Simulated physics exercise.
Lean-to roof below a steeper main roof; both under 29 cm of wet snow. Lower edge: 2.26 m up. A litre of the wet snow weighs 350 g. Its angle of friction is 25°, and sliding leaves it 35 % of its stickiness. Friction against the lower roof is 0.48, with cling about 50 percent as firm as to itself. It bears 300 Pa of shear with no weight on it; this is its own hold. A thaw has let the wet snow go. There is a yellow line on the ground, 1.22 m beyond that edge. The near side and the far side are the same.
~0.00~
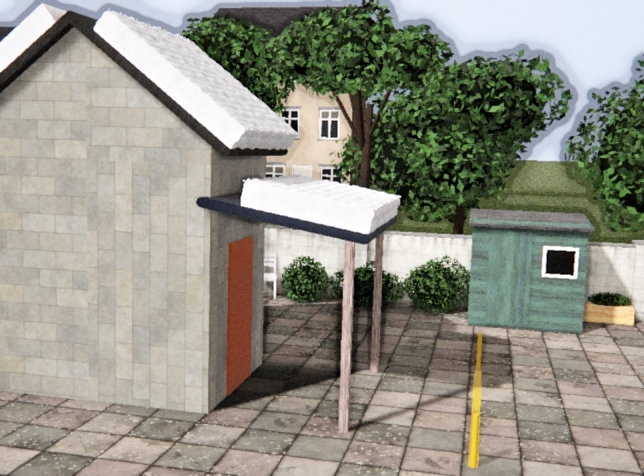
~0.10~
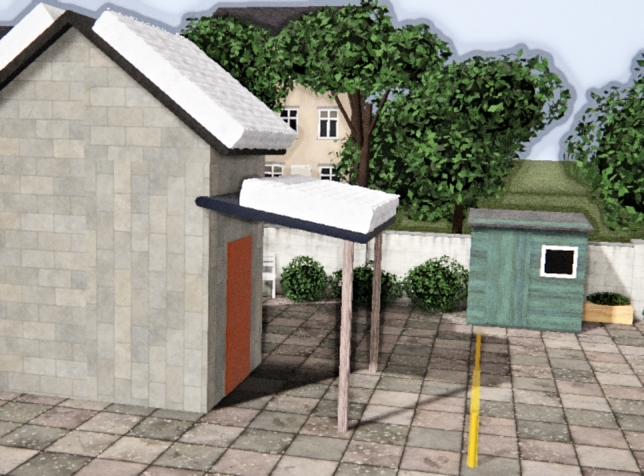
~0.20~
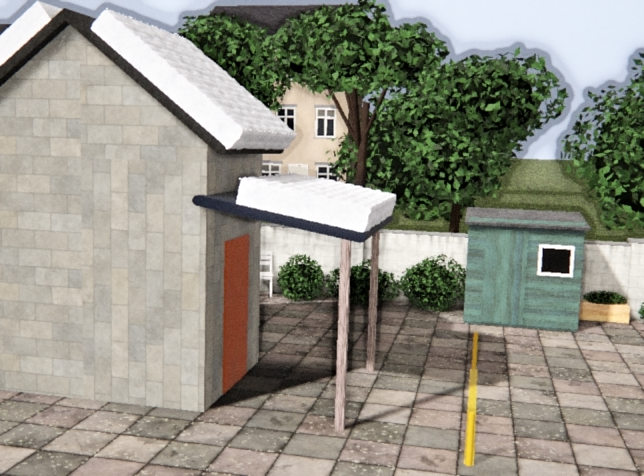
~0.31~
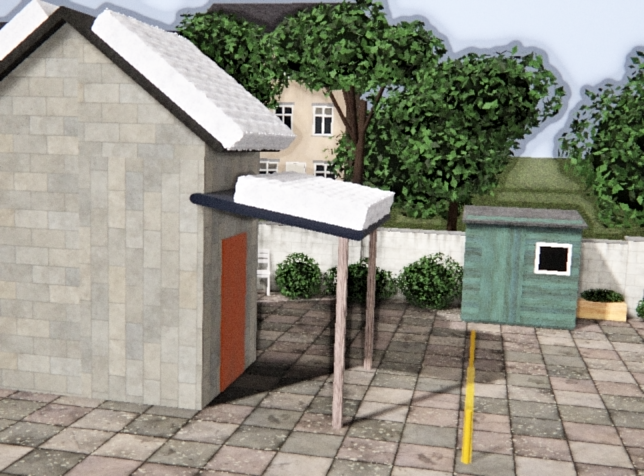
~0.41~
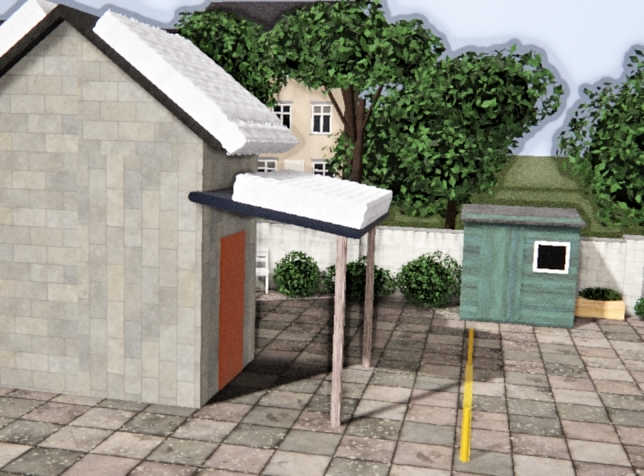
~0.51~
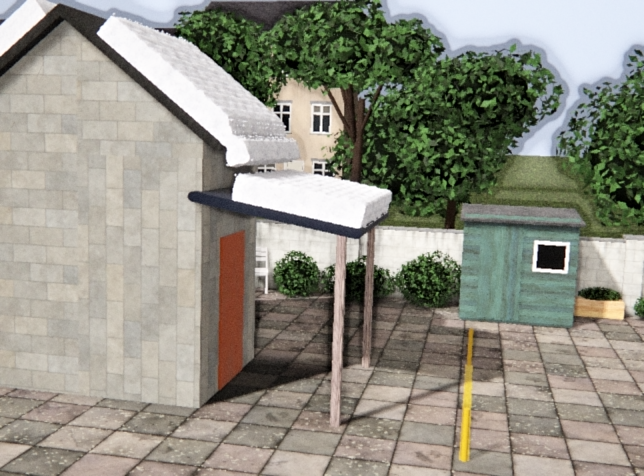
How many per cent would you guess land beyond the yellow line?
I would say 1 percent.
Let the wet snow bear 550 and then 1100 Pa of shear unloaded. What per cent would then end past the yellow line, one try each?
Result: 0 % for the first case, 0 % for the second.
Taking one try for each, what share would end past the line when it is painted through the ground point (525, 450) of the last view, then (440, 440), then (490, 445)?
The three tries give 0 %, 3 % and 0 % in turn.
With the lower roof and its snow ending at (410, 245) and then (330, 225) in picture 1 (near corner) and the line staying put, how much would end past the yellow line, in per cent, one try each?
In turn about 0 %, 8 %.
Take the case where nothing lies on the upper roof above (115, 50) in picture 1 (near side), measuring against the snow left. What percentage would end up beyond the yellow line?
I'd say close to 0 percent.
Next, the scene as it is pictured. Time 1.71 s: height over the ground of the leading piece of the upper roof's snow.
Roughly 2.6 m.
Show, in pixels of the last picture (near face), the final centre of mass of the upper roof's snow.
Approximately at pixel (293, 223).
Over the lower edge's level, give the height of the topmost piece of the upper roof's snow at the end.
Looks like around 0.9 m above that edge.
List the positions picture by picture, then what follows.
The first picture shows front end of the wet snow at (232, 137).
The second picture shows front end of the wet snow at (232, 125), its middle shifted 9 mm.
The third picture shows front end of the wet snow at (231, 126), its middle shifted 3.5 cm, 2 % of it past the upper edge, in one piece.
The fourth picture shows front end of the wet snow at (232, 125), its middle shifted 7.9 cm, 4 % of it past the upper edge, in one piece.
The fifth picture shows front end of the wet snow at (236, 131), its middle shifted 14 cm, 7 % of it past the upper edge, cracking.
The sixth picture shows front end of the wet snow at (244, 145), its middle shifted 23 cm, 11 % of it past the upper edge, cracking.
By 1.06 s, none is below the lower edge and 0 % is past the line.
By 1.71 s, none is below the lower edge and 0 % is past the line.
By 2.35 s, 8 % is below the lower edge and 0 % is past the line.
By 3.00 s, 17 % is below the lower edge and 1 % is past the line.
By 4.60 s, at the end, 20 % is below the lower edge and 1 % is past the line.
